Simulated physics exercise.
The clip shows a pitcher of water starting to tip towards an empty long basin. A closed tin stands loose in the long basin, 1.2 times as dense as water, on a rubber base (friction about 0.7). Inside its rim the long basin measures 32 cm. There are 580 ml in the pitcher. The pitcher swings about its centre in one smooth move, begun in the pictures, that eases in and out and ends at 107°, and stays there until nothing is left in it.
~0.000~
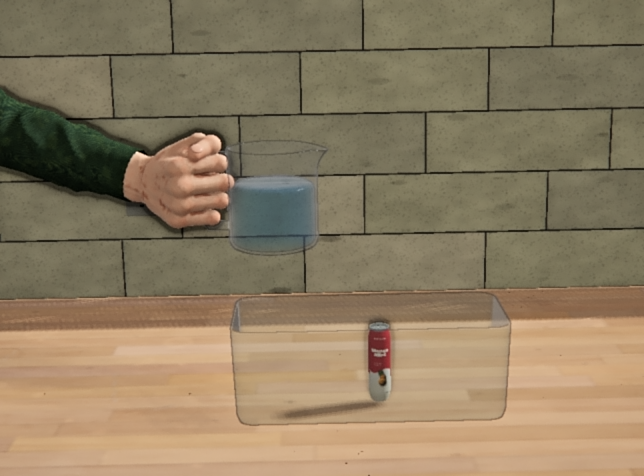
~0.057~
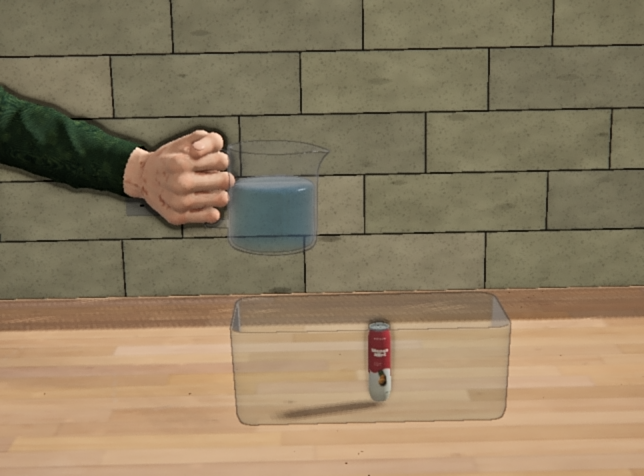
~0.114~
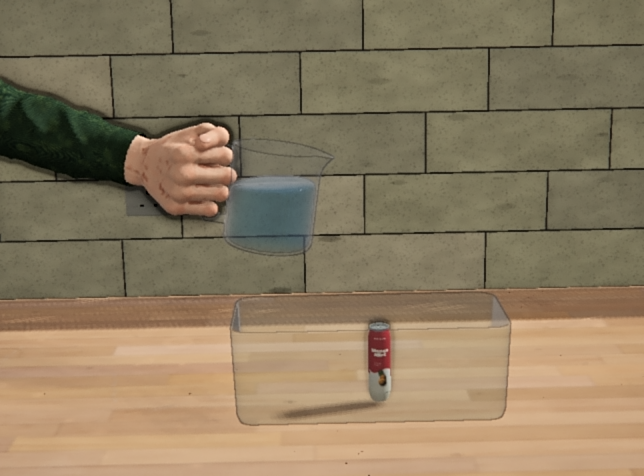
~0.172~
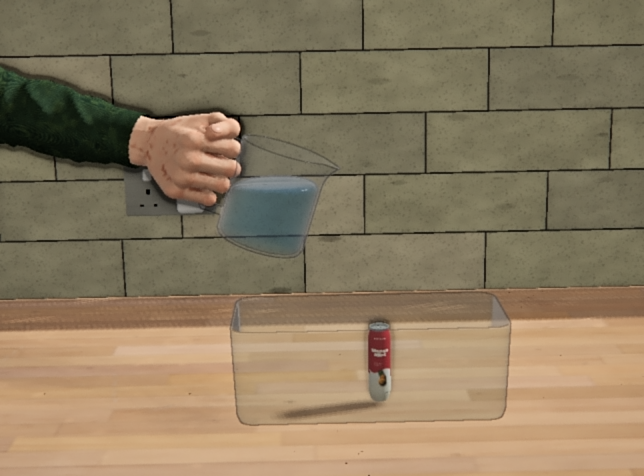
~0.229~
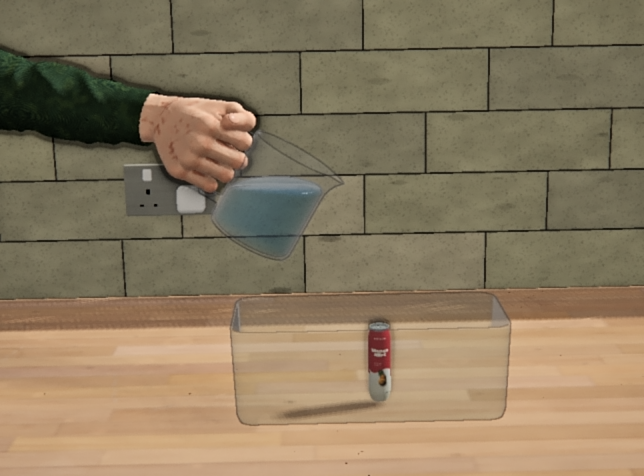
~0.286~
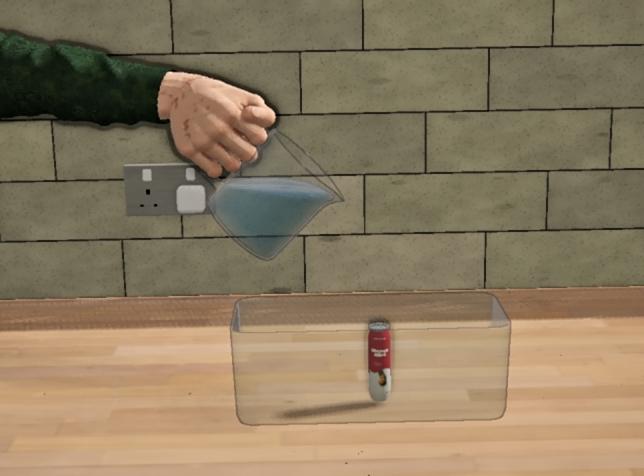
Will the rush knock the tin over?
The tin topples.
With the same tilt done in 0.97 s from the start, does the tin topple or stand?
Then it goes over.
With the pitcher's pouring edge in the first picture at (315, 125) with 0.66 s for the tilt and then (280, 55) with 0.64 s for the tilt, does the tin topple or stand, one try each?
First it topples; then it falls.
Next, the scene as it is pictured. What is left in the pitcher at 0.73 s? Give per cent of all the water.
Near 16 in a hundred.
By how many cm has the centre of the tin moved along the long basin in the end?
Some 7.5 cm.
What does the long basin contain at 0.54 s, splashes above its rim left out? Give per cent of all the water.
Some 12 per cent.
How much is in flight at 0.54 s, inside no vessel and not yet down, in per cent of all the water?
Some 30 per cent.
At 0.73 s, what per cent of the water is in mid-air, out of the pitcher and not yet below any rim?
Near 14 in a hundred.
After 0.54 s the tilt is 101° and 59 per cent is still to pour; the tin stands where it began.
After 0.73 s the tilt is 107° and 16 per cent is still to pour; the tin stands where it began.
After 0.93 s the tilt is 107° and 3 per cent is still to pour; the tin lies on its side.
After 1.14 s the tilt is 107° and 0 per cent is still to pour; the tin lies on its side.
In the end the tin lies on its side.
